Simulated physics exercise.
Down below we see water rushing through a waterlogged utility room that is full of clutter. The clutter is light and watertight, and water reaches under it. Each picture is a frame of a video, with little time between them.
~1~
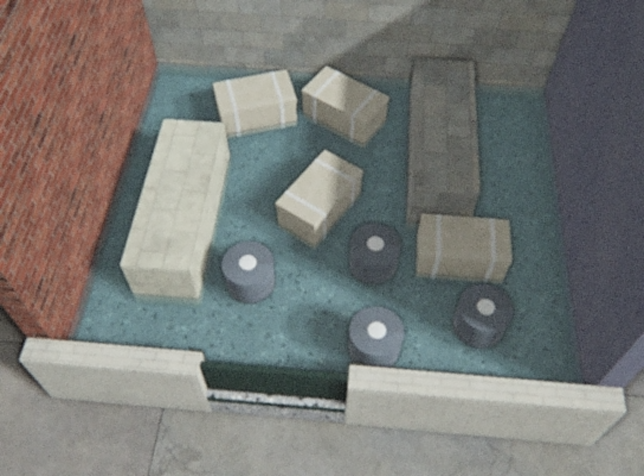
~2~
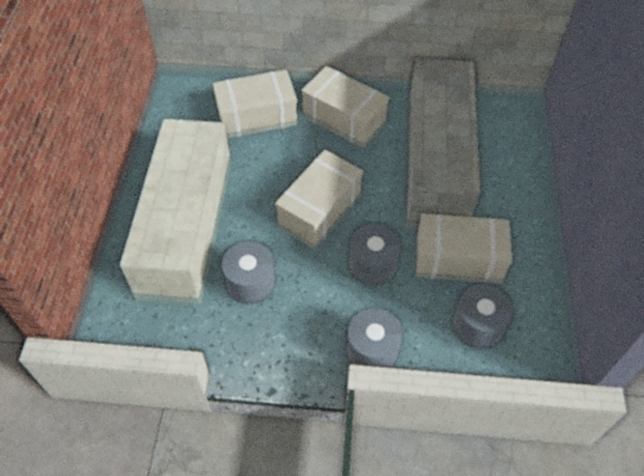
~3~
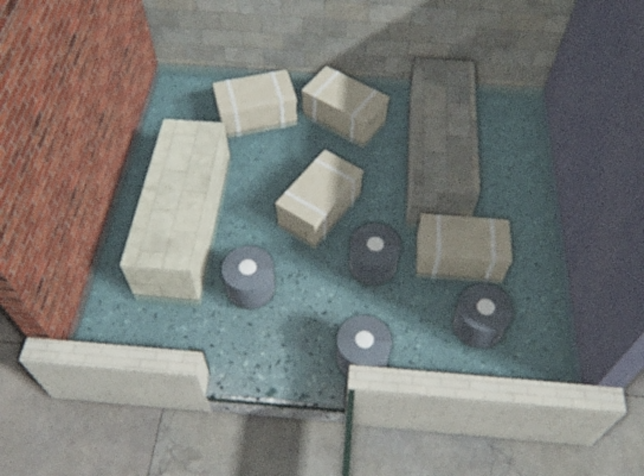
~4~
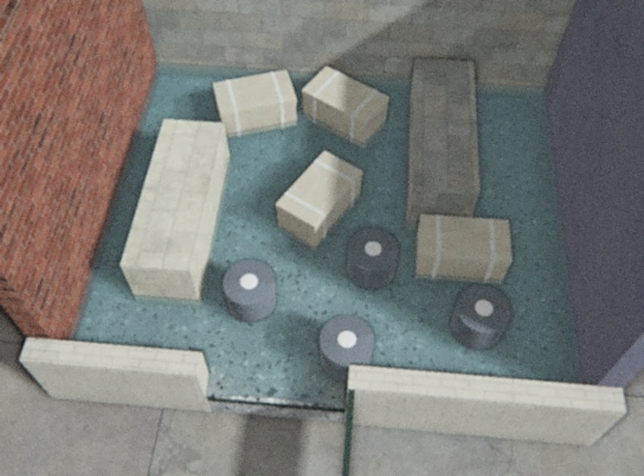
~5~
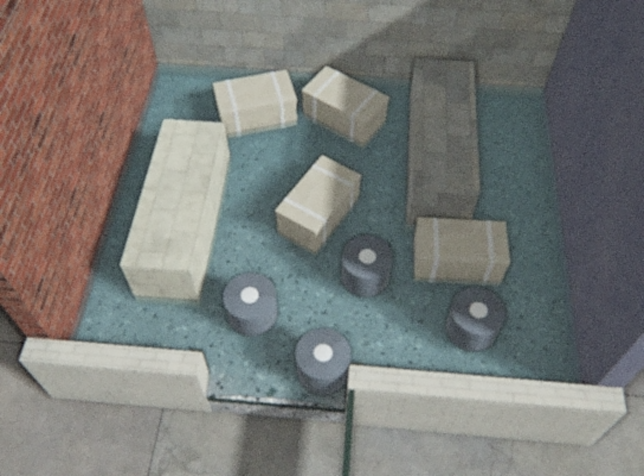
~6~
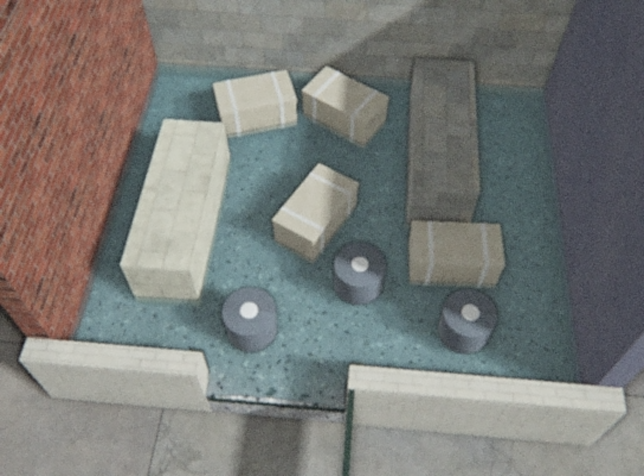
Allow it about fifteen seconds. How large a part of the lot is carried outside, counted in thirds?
It is two thirds or more.
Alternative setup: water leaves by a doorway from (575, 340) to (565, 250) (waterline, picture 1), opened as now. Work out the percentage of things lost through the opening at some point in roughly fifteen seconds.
That would be around 60 %.
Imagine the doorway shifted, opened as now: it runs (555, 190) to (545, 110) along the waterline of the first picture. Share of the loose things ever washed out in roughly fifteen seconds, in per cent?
Some 40 per cent of the things, roughly.
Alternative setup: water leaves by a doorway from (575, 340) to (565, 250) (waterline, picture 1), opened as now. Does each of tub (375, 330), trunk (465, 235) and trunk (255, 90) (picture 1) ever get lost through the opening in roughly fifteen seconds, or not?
In order: Escapes, escapes, remains.
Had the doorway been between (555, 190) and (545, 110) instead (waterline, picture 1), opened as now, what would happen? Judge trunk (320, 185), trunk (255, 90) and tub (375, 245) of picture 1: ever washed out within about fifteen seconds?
In sequence: Remains, remains, escapes.
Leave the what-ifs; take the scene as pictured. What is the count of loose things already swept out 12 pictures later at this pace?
The number comes out at 3.
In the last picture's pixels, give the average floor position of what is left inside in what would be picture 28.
Close to (317, 191).
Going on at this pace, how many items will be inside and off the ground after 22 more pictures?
The total is 2.
A moment on, 2 of 8 are out; 6 afloat.
Next, 3 of 8 are out; 5 afloat.
Later, 6 of 8 are out; 2 afloat.
In the end, 6 of 8 are out; 2 afloat.
